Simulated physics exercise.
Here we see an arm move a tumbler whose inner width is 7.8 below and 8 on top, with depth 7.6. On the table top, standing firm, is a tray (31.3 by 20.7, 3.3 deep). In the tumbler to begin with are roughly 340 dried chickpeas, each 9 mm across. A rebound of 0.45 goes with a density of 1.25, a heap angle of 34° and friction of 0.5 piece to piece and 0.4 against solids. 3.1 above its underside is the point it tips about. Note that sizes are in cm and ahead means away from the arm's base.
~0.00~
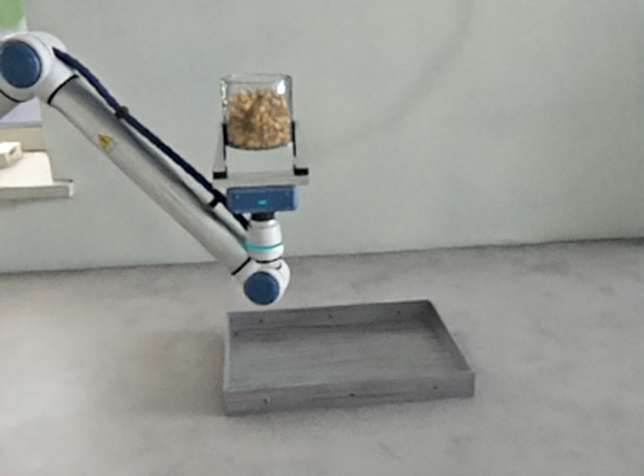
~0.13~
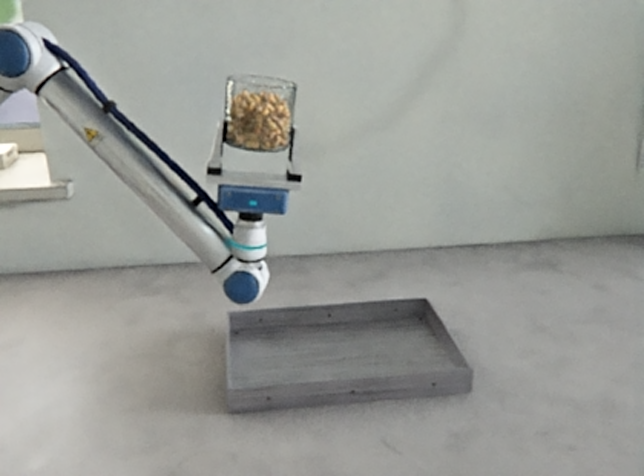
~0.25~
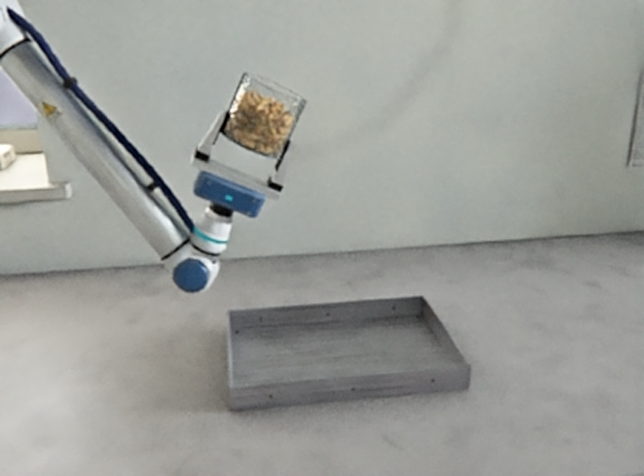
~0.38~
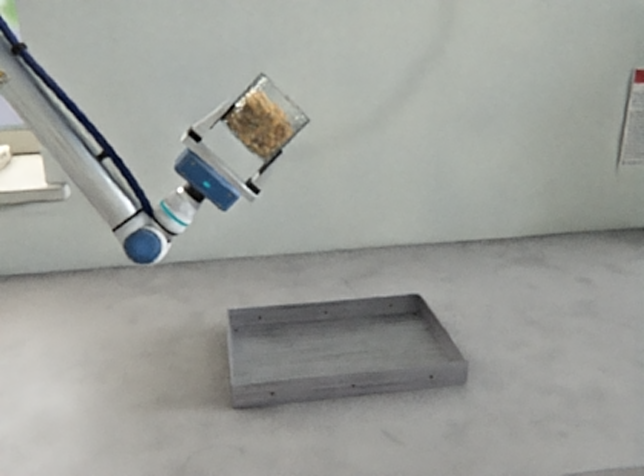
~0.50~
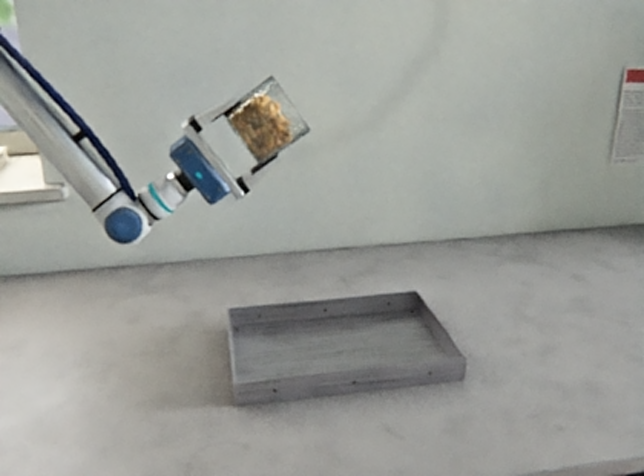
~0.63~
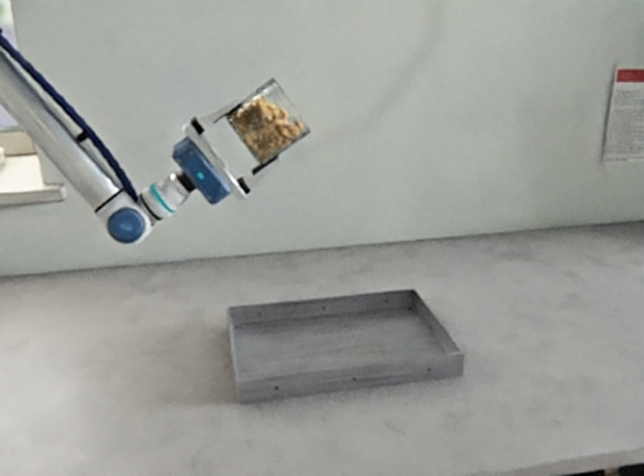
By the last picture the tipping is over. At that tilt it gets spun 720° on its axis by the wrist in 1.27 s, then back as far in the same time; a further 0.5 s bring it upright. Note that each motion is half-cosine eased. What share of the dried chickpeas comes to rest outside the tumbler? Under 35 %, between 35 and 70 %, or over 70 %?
Under 35 %.
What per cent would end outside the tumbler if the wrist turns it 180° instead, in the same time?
Around 0 %.
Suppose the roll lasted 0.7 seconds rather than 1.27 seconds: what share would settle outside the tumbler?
Expected share: Some 0 %.
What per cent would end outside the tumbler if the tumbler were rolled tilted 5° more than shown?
Estimate: Near 5 %.
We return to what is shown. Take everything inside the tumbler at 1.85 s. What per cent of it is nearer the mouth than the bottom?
Around 30 percent.
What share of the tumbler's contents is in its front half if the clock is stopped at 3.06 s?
Something like 55 per cent, give or take.
After 1.85 s, tipped 57°, highest piece 38 above the table; 339 in the tumbler, 3 in the tray, 1 in flight or on a rim.
After 3.06 s, tipped 57°, highest piece 38 above the table; 339 in the tumbler, 4 in the tray.
After 3.87 s, upright, highest piece 40 above the table; 339 in the tumbler, 4 in the tray.
After 4.57 s, upright, highest piece 40 above the table; 339 in the tumbler, 4 in the tray.
At rest, 339 in the tumbler, 4 in the tray. That is 1 % outside the tumbler.
